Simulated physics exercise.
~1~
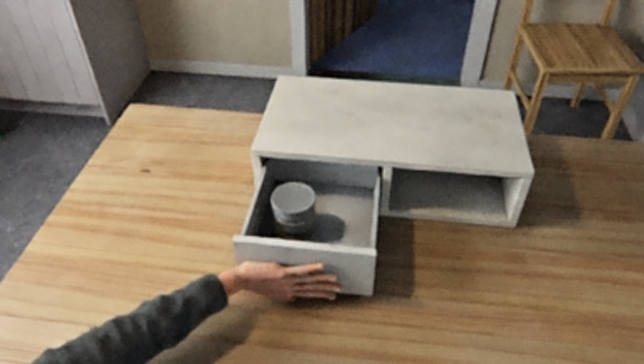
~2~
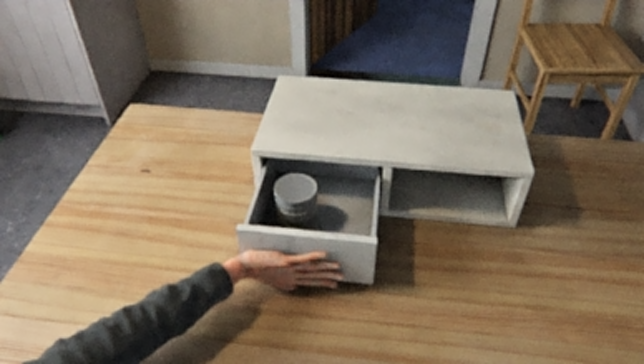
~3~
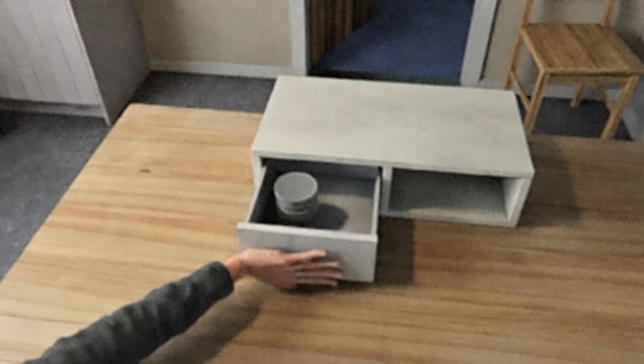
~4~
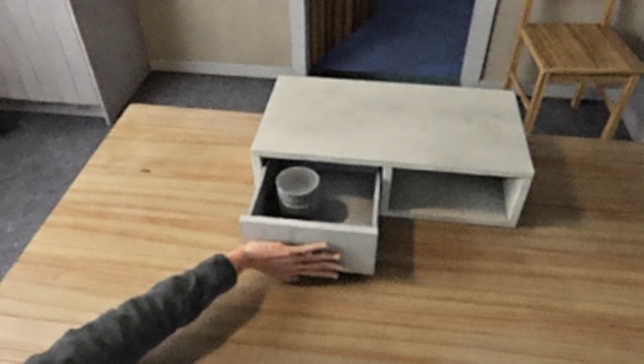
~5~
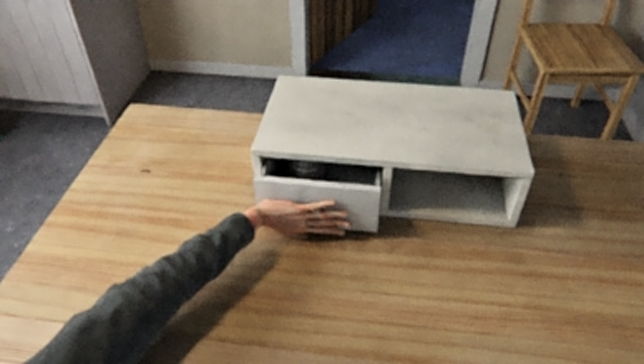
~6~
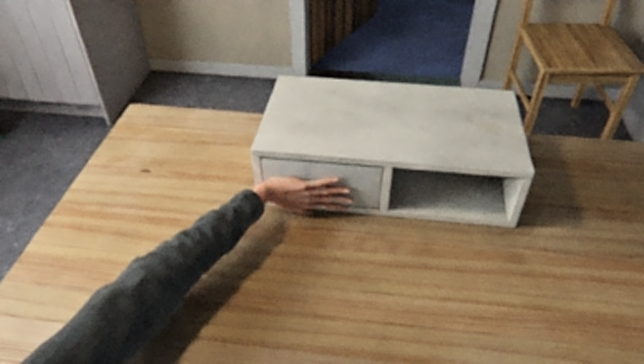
A hand pushes the drawer holding a grey pot into the pale chest until it shuts flush.
